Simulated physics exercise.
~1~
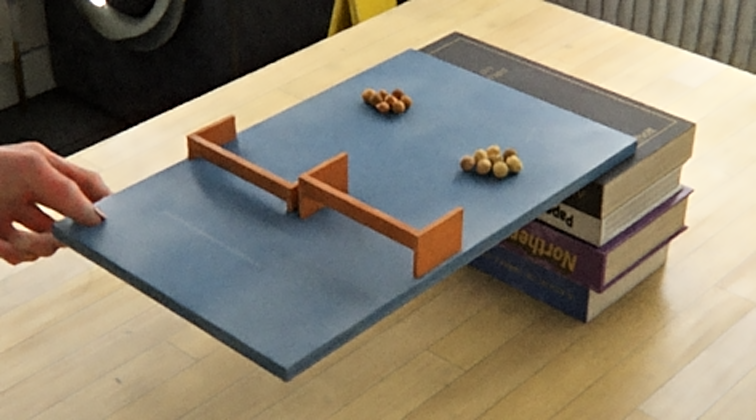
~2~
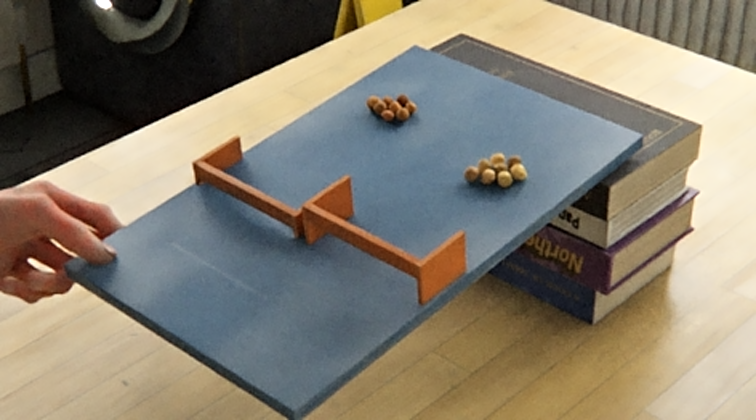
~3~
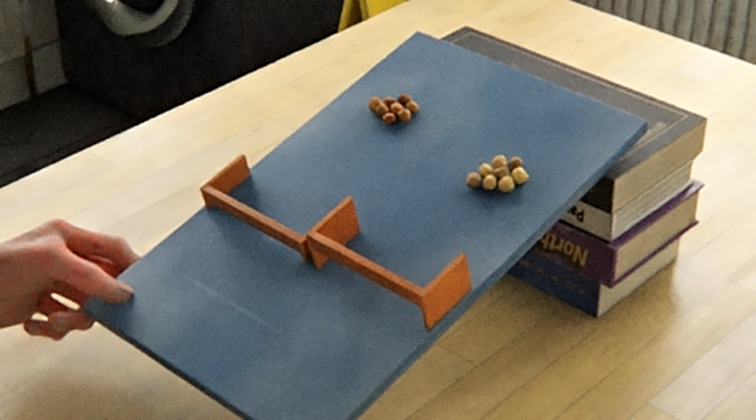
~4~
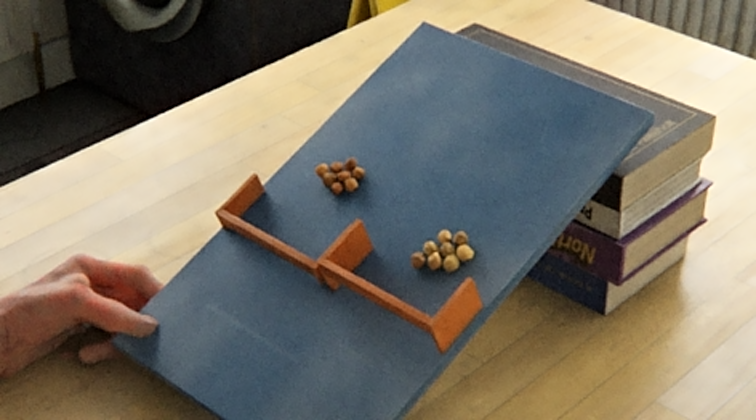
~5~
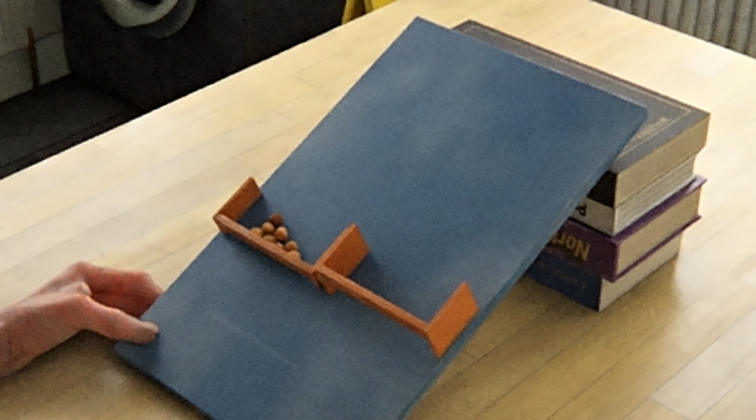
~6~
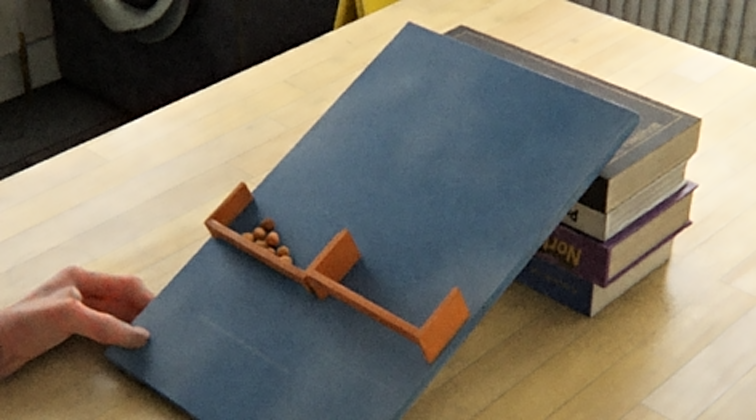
In this clip, a hand lowers the left end of a blue board propped on stacked books, and two clusters of small brownish balls move down toward orange bars; the back cluster ends gathered behind its bar, while the front one is out of sight.
